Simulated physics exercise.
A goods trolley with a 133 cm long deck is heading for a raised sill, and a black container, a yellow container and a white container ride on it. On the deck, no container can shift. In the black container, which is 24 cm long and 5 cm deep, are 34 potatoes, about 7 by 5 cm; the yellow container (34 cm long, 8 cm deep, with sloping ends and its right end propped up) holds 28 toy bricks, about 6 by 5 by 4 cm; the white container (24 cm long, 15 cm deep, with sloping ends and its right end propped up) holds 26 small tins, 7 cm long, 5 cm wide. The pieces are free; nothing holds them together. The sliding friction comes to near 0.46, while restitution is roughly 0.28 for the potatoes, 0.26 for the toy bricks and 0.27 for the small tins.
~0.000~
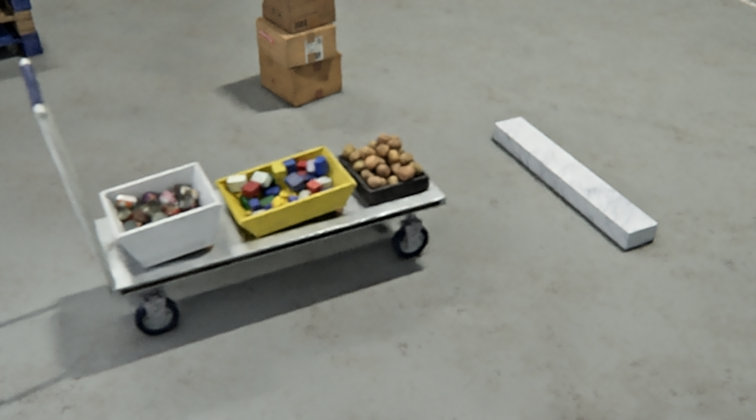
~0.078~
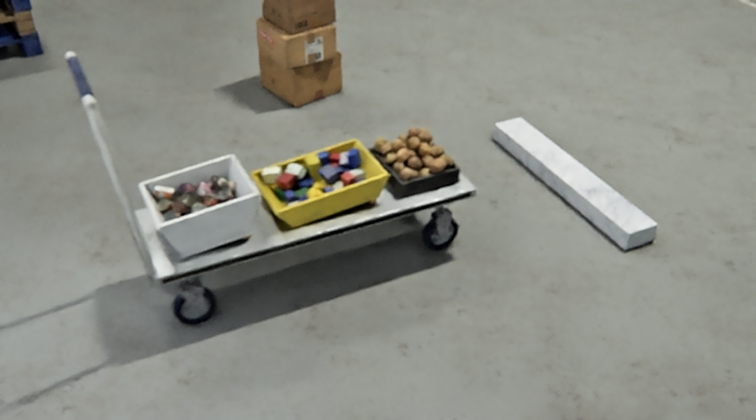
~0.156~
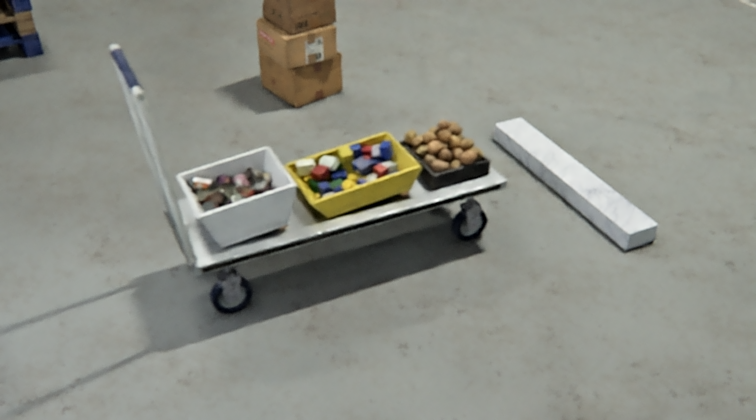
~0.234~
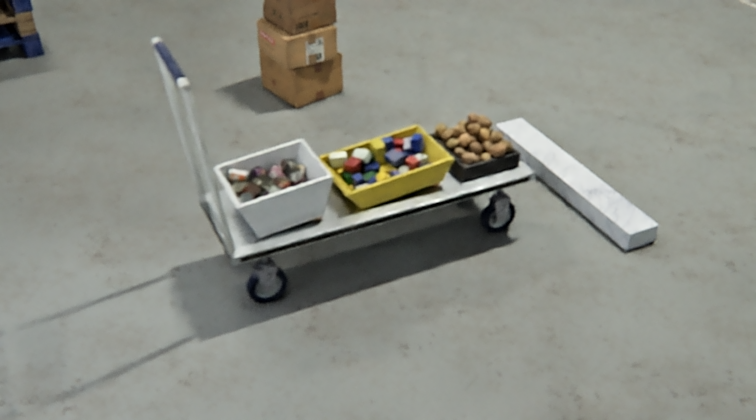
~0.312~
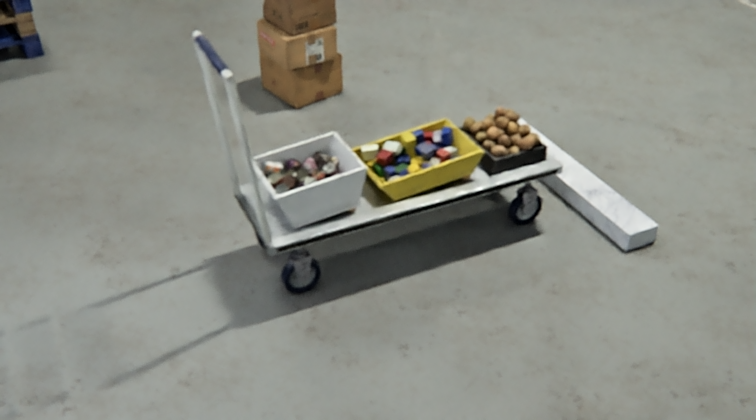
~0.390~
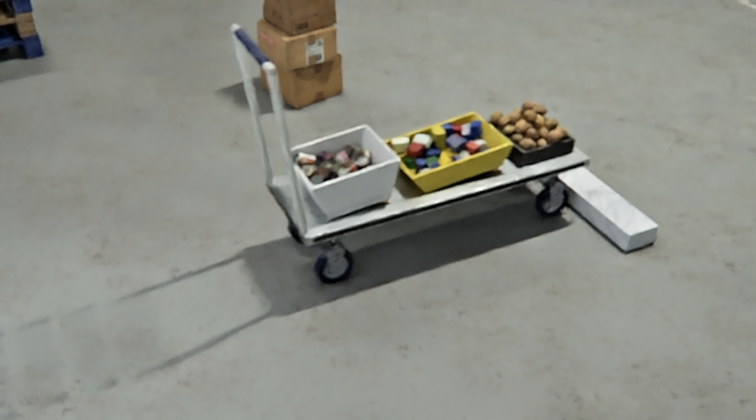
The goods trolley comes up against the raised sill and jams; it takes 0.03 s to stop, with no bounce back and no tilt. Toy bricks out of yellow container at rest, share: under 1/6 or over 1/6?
Below a sixth.
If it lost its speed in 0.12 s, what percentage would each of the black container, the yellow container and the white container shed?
Black container 30 %, yellow container 0 %, white container 0 %.
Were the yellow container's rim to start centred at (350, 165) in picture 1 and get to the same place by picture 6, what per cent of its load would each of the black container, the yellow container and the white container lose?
Black container 20 %, yellow container 0 %, white container 0 %.
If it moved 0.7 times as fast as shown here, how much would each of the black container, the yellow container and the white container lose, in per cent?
Then the black container sheds 30 per cent, the yellow container 0 per cent, and the white container 0 per cent.
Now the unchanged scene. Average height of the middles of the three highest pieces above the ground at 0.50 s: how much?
Mean height: Some 46 cm.
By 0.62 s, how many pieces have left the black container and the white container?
Black container 12, white container 0, roughly.
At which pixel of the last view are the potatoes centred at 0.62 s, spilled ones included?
I'd say near (557, 126).
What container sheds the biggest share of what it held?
It is the black container.
After 0.40 s, the wheels strike.
After 0.50 s, 6 of 34 out of the black container, 0 of 28 out of the yellow container and 0 of 26 out of the white container.
After 0.62 s, 13 of 34 out of the black container, 0 of 28 out of the yellow container and 0 of 26 out of the white container.
After 0.85 s, 16 of 34 out of the black container, 1 of 28 out of the yellow container and 0 of 26 out of the white container.
When it is over (at 1.36 s), 16 of 34 out of the black container, 1 of 28 out of the yellow container and 0 of 26 out of the white container. Asked share, 1 of 28, 4 per cent.
